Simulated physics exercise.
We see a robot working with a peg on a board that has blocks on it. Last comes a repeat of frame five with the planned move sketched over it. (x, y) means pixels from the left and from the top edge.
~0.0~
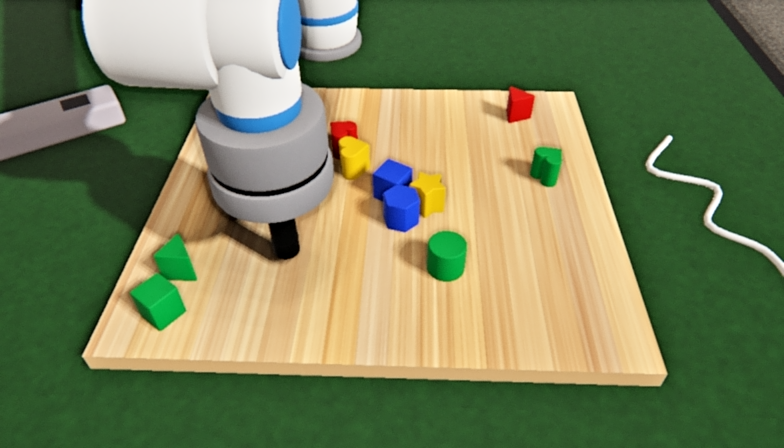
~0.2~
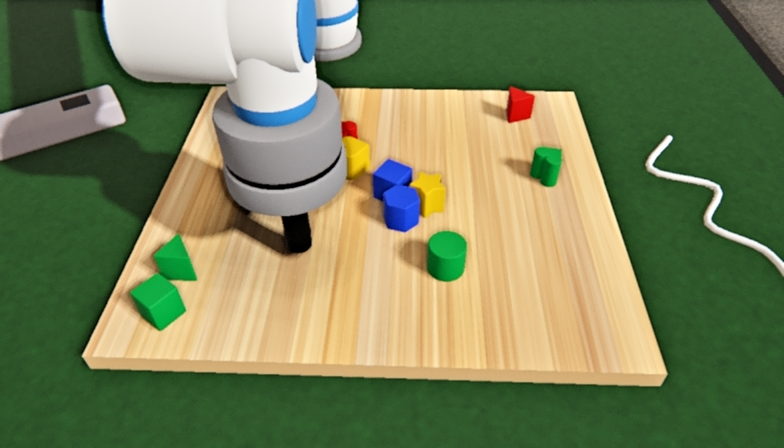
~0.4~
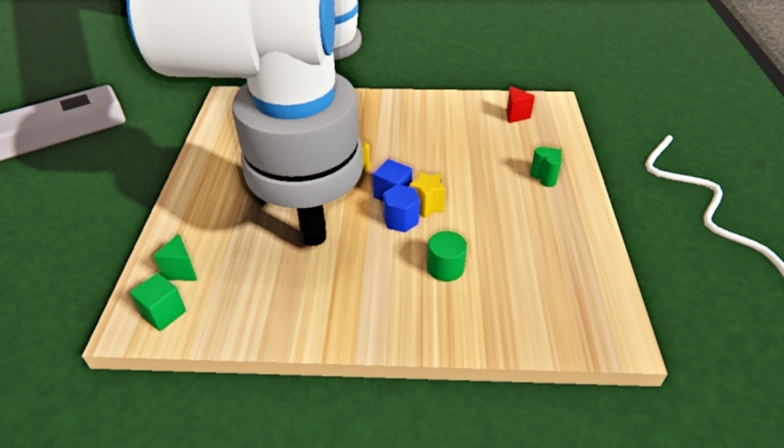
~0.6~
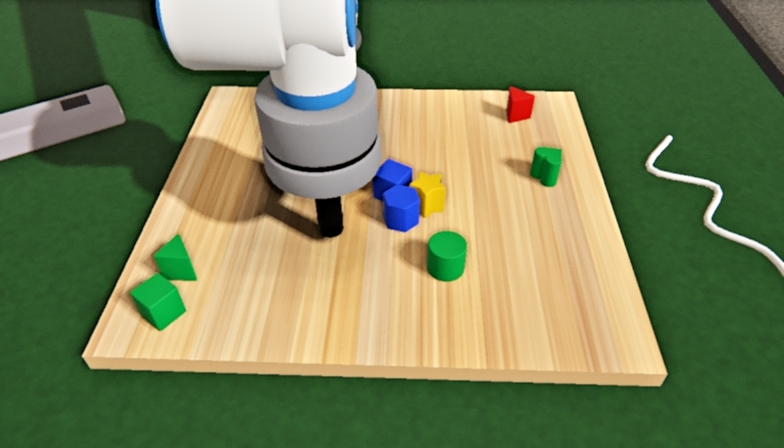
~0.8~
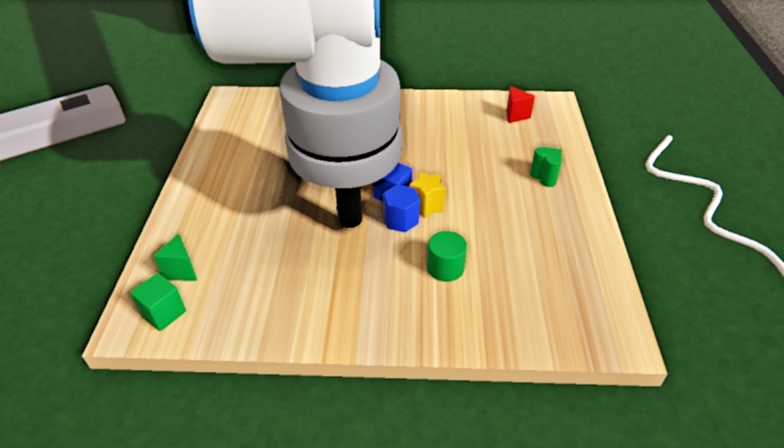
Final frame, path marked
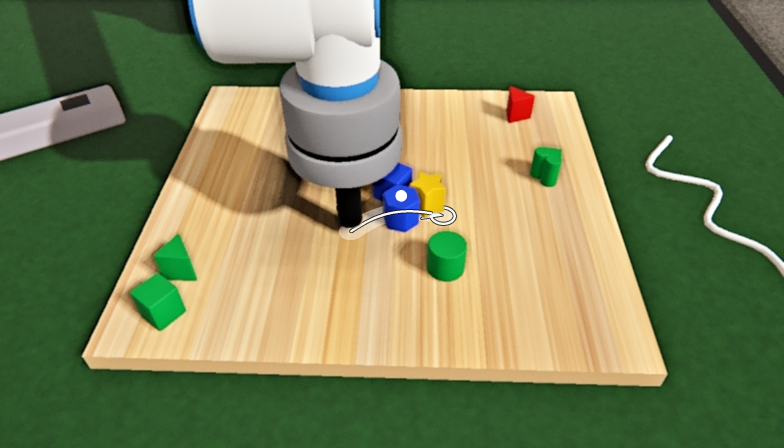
On a wooden board scattered with red, yellow, blue and green blocks, a robot arm slid its black peg steadily right and slightly away, nearing the blue blocks while the visible blocks stayed still.
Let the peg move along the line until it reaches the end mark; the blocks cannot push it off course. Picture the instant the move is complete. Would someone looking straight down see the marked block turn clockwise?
The answer is yes.
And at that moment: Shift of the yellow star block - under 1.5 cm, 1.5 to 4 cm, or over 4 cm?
It gets moved 1.5 to 4 cm.
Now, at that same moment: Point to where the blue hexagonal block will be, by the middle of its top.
My estimate: (467, 206).
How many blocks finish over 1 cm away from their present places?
I expect two blocks to be moved by more than 1 cm.
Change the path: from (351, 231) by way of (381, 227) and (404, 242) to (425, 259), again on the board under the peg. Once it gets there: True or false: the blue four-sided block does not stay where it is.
False.
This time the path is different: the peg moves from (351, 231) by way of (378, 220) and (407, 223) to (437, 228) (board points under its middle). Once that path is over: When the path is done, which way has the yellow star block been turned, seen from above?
The block spins anticlockwise.
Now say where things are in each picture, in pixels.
In the first frame, peg's lower end (287, 251); blue four-sided block (393, 170); blue hexagonal block (401, 196); yellow star block (428, 182); green cylinder (448, 243).
In the second frame, peg (300, 245); blocks still.
In the third frame, peg (314, 238); blocks still.
In the fourth frame, peg (331, 230); blocks still.
In the fifth frame, peg (350, 221); blue four-sided block (393, 170); blue hexagonal block (401, 196); yellow star block (428, 182); green cylinder (448, 243).
Drawn move, from (351, 231) via (378, 217) and (410, 211), ending at (443, 216); the dot is on the blue hexagonal block.
The first path, step by step. One third of the way, peg (379, 206); blue hexagonal block (408, 195), turned 15° clockwise; yellow star block (431, 181).
Two thirds of the way, peg (411, 201); blue four-sided block (397, 169), turned 25° anticlockwise; blue hexagonal block (438, 197), turned 45° clockwise; yellow star block (448, 178), turned 25° anticlockwise.
At the end, peg (444, 205); blue four-sided block (397, 169), turned 25° anticlockwise; blue hexagonal block (467, 206), turned 65° clockwise; yellow star block (459, 177), turned 70° anticlockwise; green cylinder still.
